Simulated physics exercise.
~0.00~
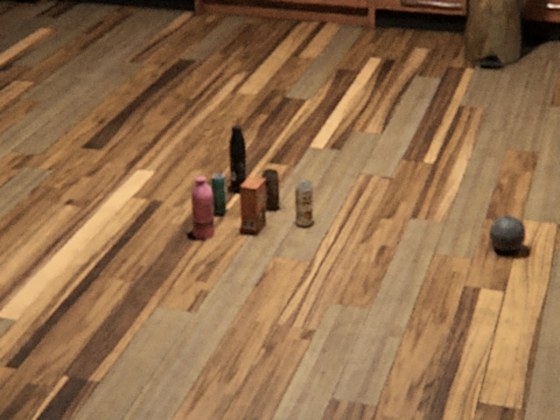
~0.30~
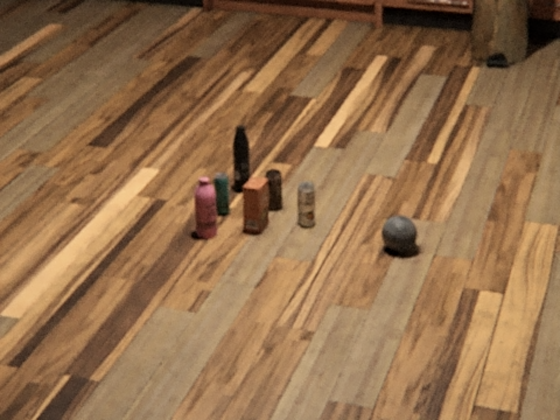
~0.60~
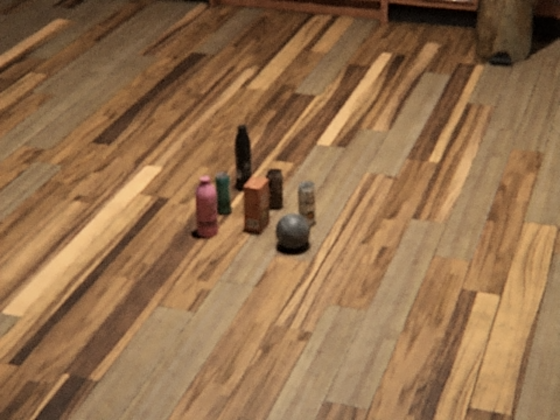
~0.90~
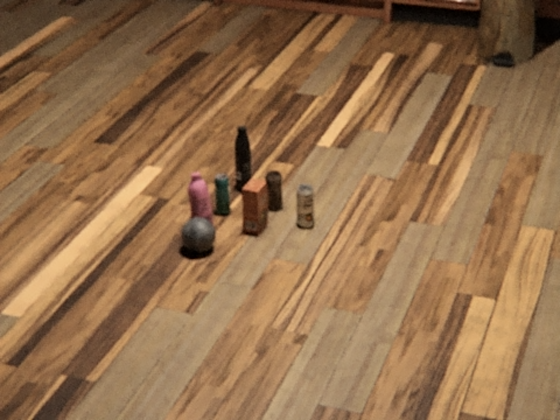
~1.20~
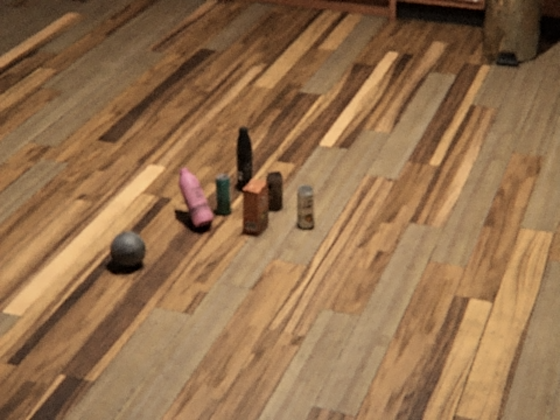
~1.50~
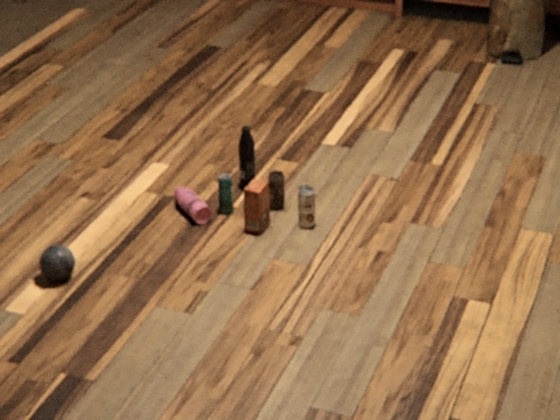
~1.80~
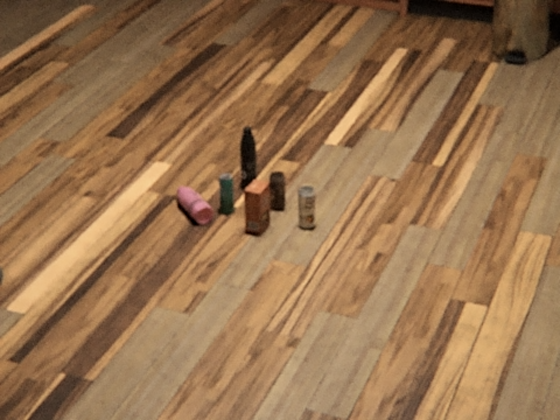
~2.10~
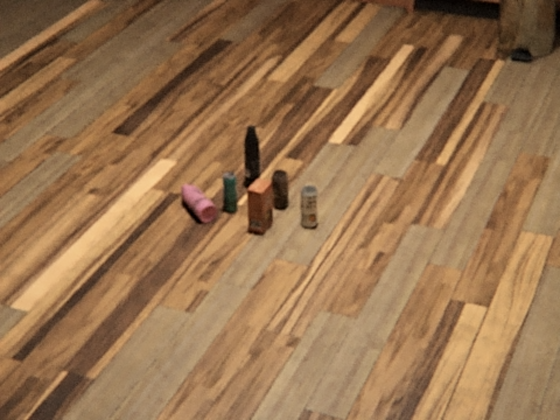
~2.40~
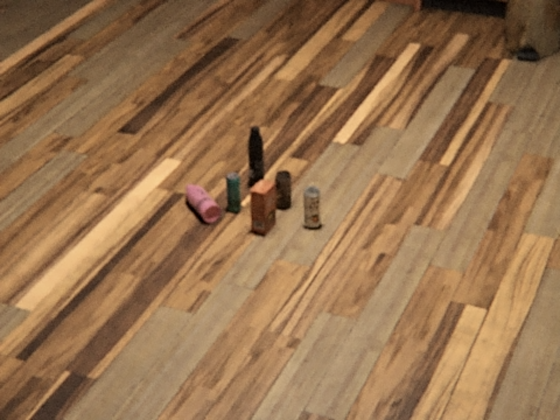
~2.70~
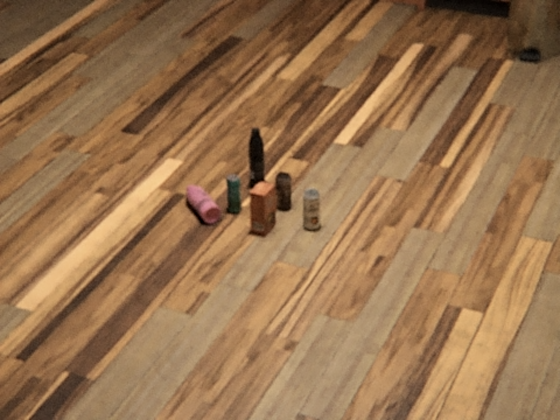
To begin with, a small cluster of bottles, cans and an orange carton stands on a striped wooden floor while a grey ball rolls in from the right. The ball travels left across the boards and passes just in front of the carton and the white can. It then reaches the pink bottle at the left edge of the group, and the bottle tilts and topples onto its side. The ball keeps rolling left until it leaves the view. At the end, the pink bottle lies on the floor while the carton, the black bottle and the three cans still stand.
